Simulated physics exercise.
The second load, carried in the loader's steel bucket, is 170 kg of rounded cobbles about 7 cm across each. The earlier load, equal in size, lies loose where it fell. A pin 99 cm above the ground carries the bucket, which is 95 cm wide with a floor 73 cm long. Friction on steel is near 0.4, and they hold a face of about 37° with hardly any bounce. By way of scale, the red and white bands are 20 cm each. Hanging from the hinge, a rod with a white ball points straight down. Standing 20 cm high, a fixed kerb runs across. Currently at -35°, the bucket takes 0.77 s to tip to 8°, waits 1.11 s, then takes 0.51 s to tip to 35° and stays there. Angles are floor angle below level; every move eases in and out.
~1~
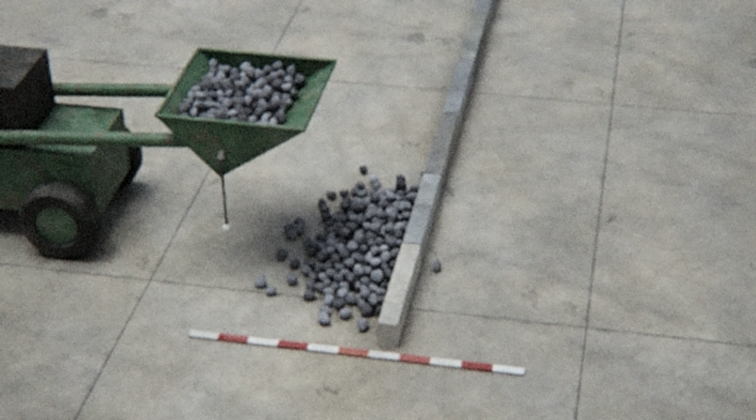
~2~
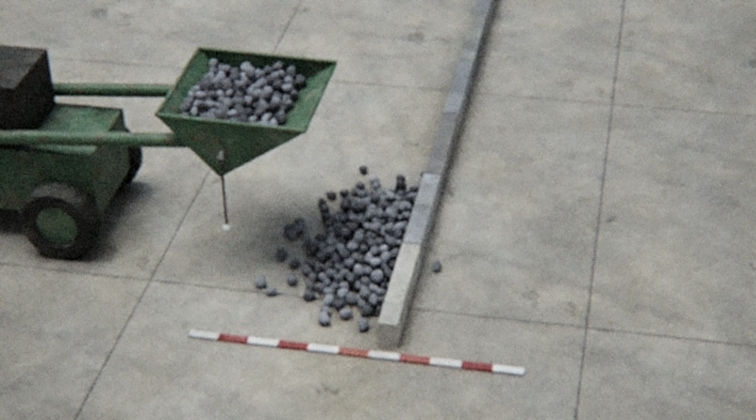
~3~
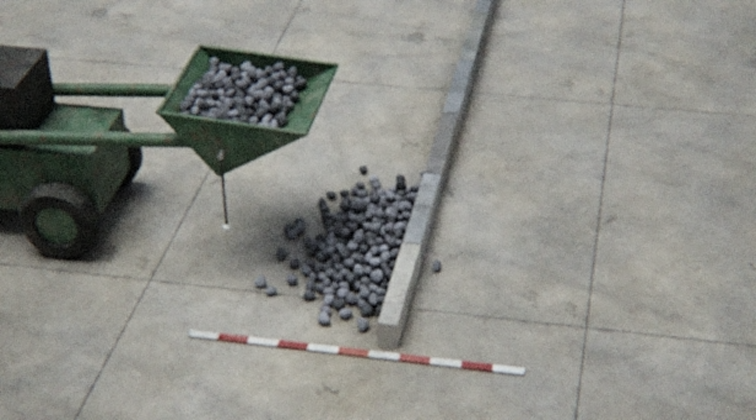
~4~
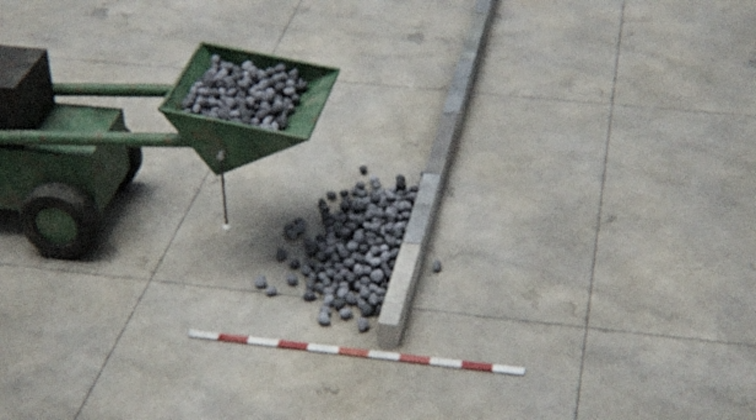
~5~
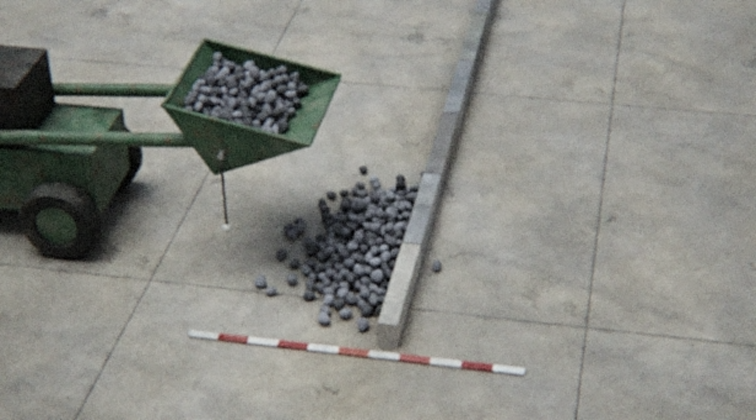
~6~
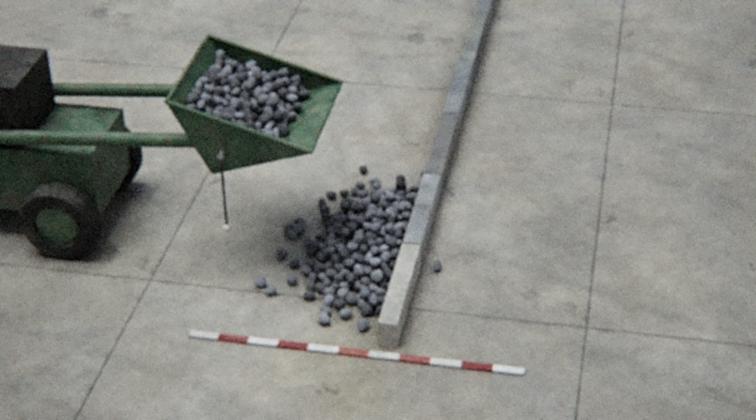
A green loader's bucket, heaped with rounded grey stones, slowly tilted a little forward toward the right, while the loader stayed put and a loose pile of similar stones lay still against a low kerb.
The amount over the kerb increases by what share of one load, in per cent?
By about 0 per cent of a load.
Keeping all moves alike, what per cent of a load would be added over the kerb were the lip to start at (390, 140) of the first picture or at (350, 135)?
70 % and 10 %.
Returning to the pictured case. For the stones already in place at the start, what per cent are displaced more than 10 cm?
Near 5 per cent, I reckon.
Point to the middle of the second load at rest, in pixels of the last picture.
In the last view, about pixel (341, 228).
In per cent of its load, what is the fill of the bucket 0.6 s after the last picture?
100 % still inside.
Then, 0.3 s after the last picture the floor is at 1°; in per cent of one load, 100 in the bucket, 100 on this side of the kerb; the foremost stones are at (408, 239).
Then, 0.6 s after the last picture the floor is at 8°; in per cent of one load, 100 in the bucket, 100 on this side of the kerb; the foremost stones are at (408, 239).
Then, 2.5 s after the last picture the floor is at 35°; in per cent of one load, 14 in the bucket, 185 on this side of the kerb; the foremost stones are at (410, 236).
Then, 4.9 s after the last picture the floor is at 35°; in per cent of one load, 0 in the bucket, 200 on this side of the kerb; the foremost stones are at (408, 240). Net gain over the kerb, 0.
